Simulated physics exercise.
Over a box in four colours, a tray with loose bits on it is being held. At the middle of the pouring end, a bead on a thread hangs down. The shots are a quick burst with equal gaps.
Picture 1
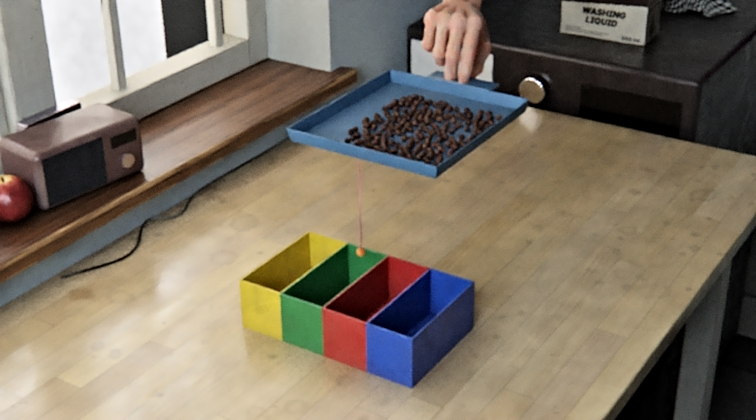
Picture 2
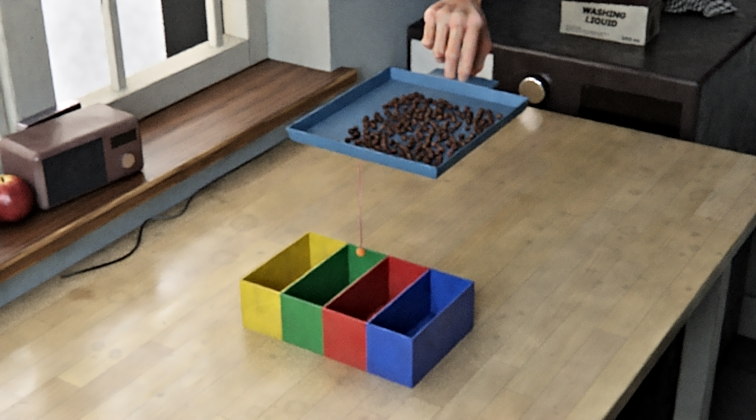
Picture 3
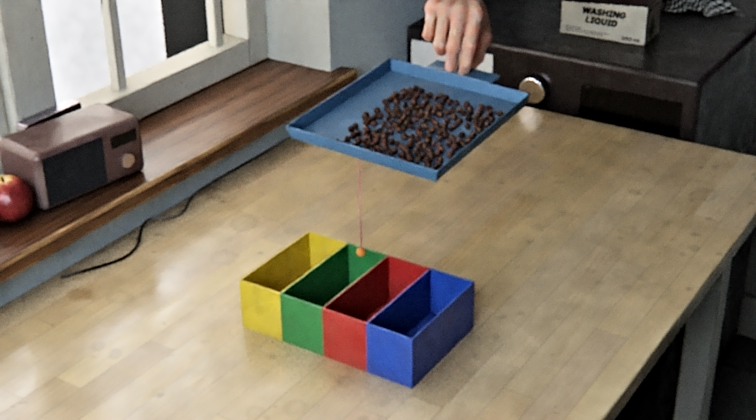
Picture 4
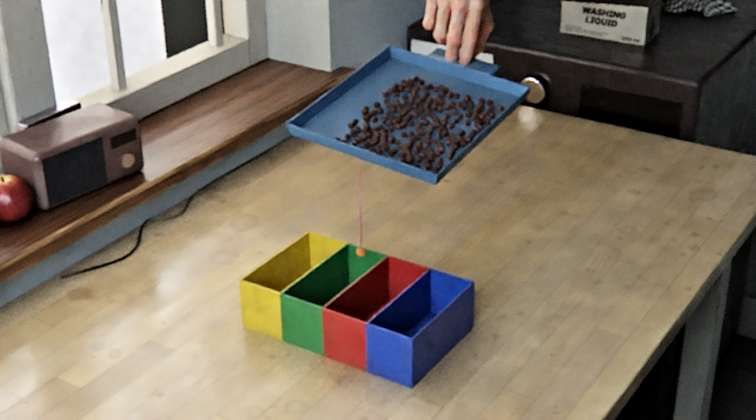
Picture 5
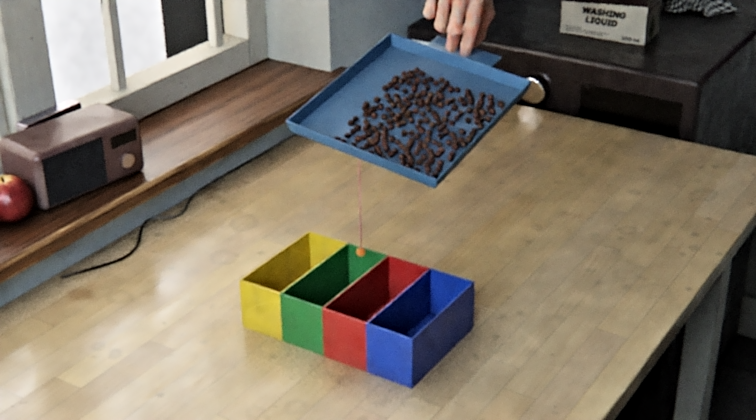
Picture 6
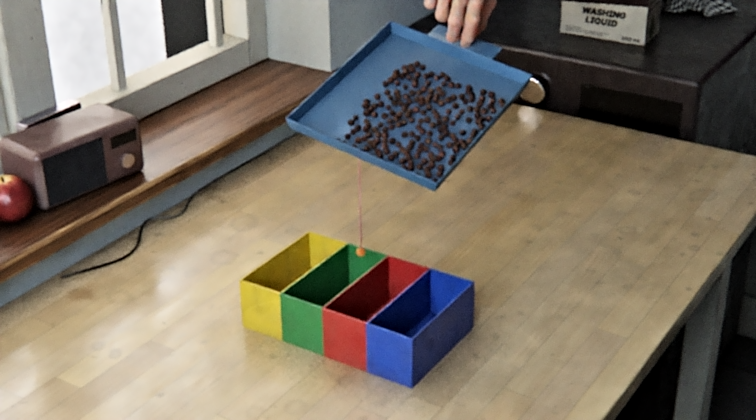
The clip opens with a hand holding a blue tray of small dark brown bits above a box with yellow, green, red and blue cells, an orange bead hanging on a thread. The hand gradually tilts the tray, its near edge dipping lowest at the right corner, and the bits shift and spread across it.
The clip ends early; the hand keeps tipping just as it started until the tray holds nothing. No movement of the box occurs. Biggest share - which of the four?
Blue cell.
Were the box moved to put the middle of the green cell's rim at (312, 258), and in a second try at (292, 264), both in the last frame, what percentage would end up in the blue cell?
First 40 per cent, second 10 per cent.
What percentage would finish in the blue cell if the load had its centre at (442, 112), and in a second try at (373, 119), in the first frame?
It would be about 80 per cent for the first and about 70 per cent for the second.
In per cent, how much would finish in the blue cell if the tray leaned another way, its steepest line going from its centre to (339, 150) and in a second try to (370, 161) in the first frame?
The first try yields 0 percent and the second 30 percent.
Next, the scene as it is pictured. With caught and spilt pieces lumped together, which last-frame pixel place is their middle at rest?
I'd say the middle ends up at about (428, 337).
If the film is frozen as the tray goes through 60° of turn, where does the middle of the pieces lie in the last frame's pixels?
The middle of the pieces lands at roughly (425, 162).
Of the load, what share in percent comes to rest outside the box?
0 %.
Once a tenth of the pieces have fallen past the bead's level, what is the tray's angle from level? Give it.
Tilt: Around 75 degrees.
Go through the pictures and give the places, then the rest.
The first frame shows corners of the pouring end near (291, 128) and (435, 165), level; middle of the load near (420, 131), allspice berries; bead on its thread near (361, 252); yellow cell near (261, 305); green cell near (302, 320); red cell near (345, 335); blue cell near (390, 351).
The second frame shows corners of the pouring end near (291, 127) and (435, 166), level; middle of the load near (420, 130).
The third frame shows corners of the pouring end near (291, 126) and (435, 169), tipped barely, lowest at the right corner; middle of the load near (420, 127).
The fourth frame shows corners of the pouring end near (291, 123) and (436, 173), tipped a little, lowest at the right corner; middle of the load near (420, 124).
The fifth frame shows corners of the pouring end near (291, 120) and (435, 177), tipped a little, lowest at the right corner; middle of the load near (420, 121).
The sixth frame shows corners of the pouring end near (290, 118) and (435, 181), tipped clearly, lowest at the right corner; middle of the load near (421, 121), all but a few on the move; yellow cell near (261, 305); green cell near (302, 320); red cell near (345, 335); blue cell near (390, 351).
Shortly afterwards, tray tipped steeply; all but a few on the tray; only a few in the blue cell; a little falling or outside the box.
Next, tray tipped right over; a little on the tray; near two thirds in the blue cell; a little in the red cell; only a few in the green cell; a little falling or outside the box.
Some moments later, tray tipped past a quarter turn; the bulk in the blue cell; a little in the red cell; only a few in the green cell; a little falling or outside the box.
In the end, tray tipped past a quarter turn; the bulk in the blue cell; a little in the red cell; only a few in the green cell; none at all in the yellow cell; a little outside the box.
